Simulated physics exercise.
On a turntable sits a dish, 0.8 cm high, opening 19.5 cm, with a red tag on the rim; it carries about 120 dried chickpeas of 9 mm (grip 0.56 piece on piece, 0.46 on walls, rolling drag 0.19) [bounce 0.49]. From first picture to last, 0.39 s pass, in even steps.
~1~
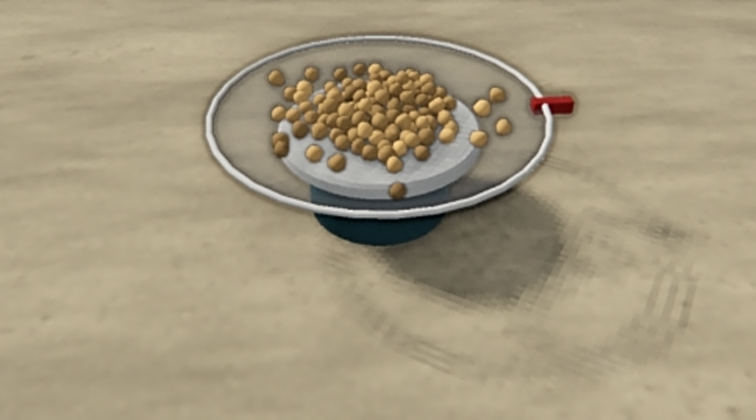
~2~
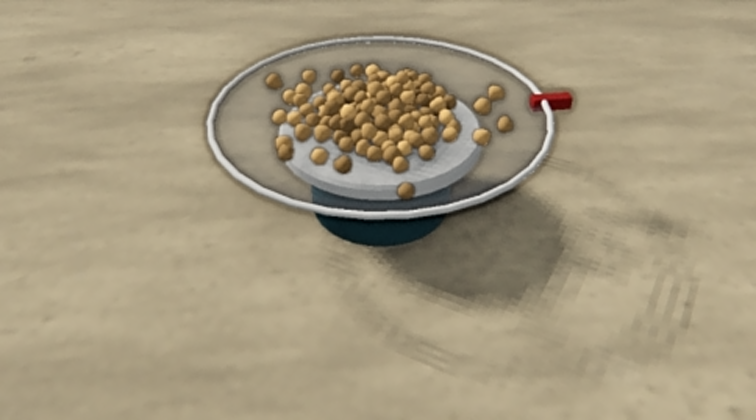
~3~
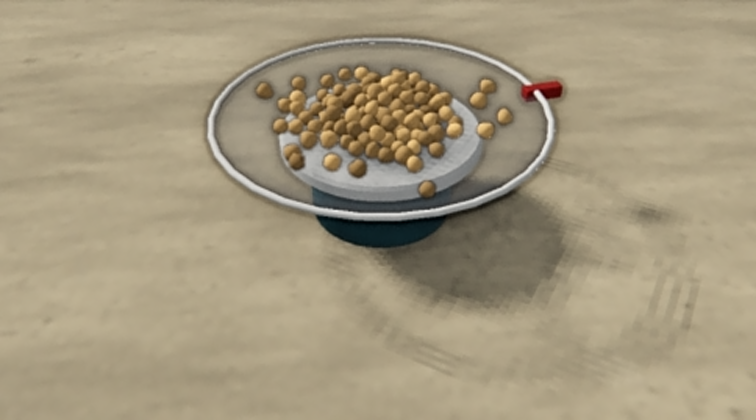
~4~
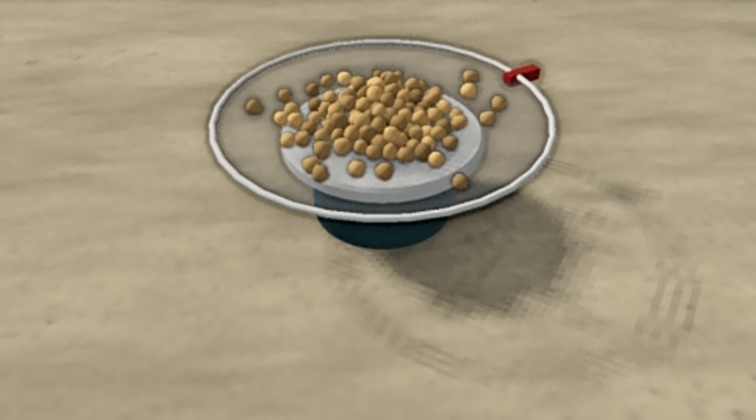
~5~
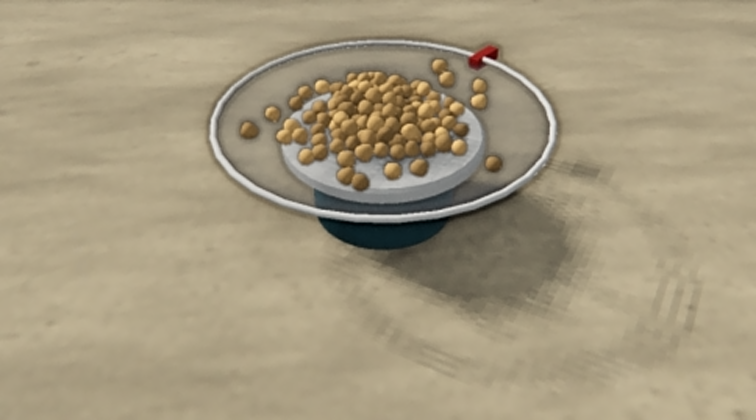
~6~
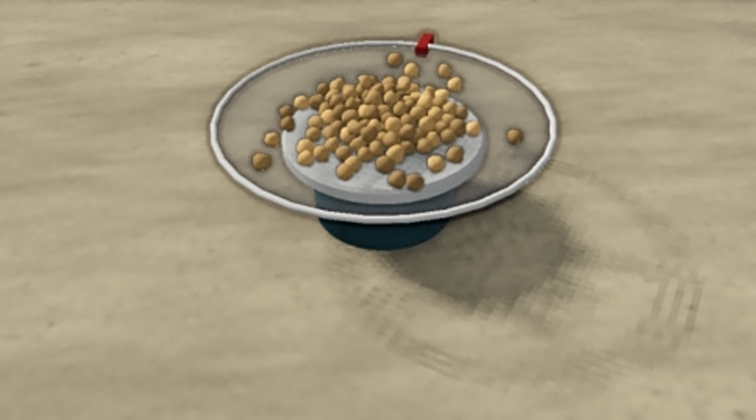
On a sandy surface, a clear dish of chickpeas turns counterclockwise, carrying its red tag leftward.
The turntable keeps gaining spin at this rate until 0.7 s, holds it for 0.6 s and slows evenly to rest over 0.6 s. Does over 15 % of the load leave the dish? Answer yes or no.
Share that leaves it, set against 15 %: Yes.
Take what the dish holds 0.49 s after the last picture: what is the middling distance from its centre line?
About 6.0 cm.
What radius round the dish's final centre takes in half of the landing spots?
Some 16 cm.
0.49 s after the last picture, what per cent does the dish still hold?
About 85 per cent.
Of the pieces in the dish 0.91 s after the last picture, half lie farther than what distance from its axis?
Some 7.5 cm.
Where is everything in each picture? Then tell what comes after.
The first picture shows dish at (379, 215); turned 0 degrees, tag at (553, 103); top of the load at (411, 76).
The second picture shows dish at (381, 215); turned 3 degrees, tag at (551, 99); top of the load at (310, 77).
The third picture shows dish at (381, 217); turned 11 degrees, tag at (542, 89); top of the load at (415, 79).
The fourth picture shows dish at (383, 218); turned 25 degrees, tag at (522, 73); top of the load at (391, 79).
The fifth picture shows dish at (383, 219); turned 44 degrees, tag at (484, 55); top of the load at (354, 80).
The sixth picture shows dish at (384, 219); turned 69 degrees, tag at (425, 43); top of the load at (370, 83).
Then, 0.49 s after the last picture, dish 85 %, in the air 10 %; middle of the pieces not yet landed near (385, 114).
Then, 0.91 s after the last picture, fallen behind where it stops 20 %, fallen left of where it stops 10 %, fallen right of where it stops 15 %, dish 30 %, fallen in front of where it stops 15 %, in the air 10 %; middle of the pieces not yet landed near (370, 122).
Then, 1.29 s after the last picture, fallen behind where it stops 25 %, fallen left of where it stops 15 %, fallen right of where it stops 15 %, dish 25 %, fallen in front of where it stops 20 %; middle of the pieces not yet landed near (388, 124).
Then, 1.66 s after the last picture, fallen behind where it stops 25 %, fallen left of where it stops 15 %, fallen right of where it stops 15 %, dish 25 %, fallen in front of where it stops 20 %; middle of the pieces not yet landed near (399, 120).
In the end, fallen behind where it stops 25 %, fallen left of where it stops 15 %, fallen right of where it stops 15 %, dish 25 %, fallen in front of where it stops 20 %.
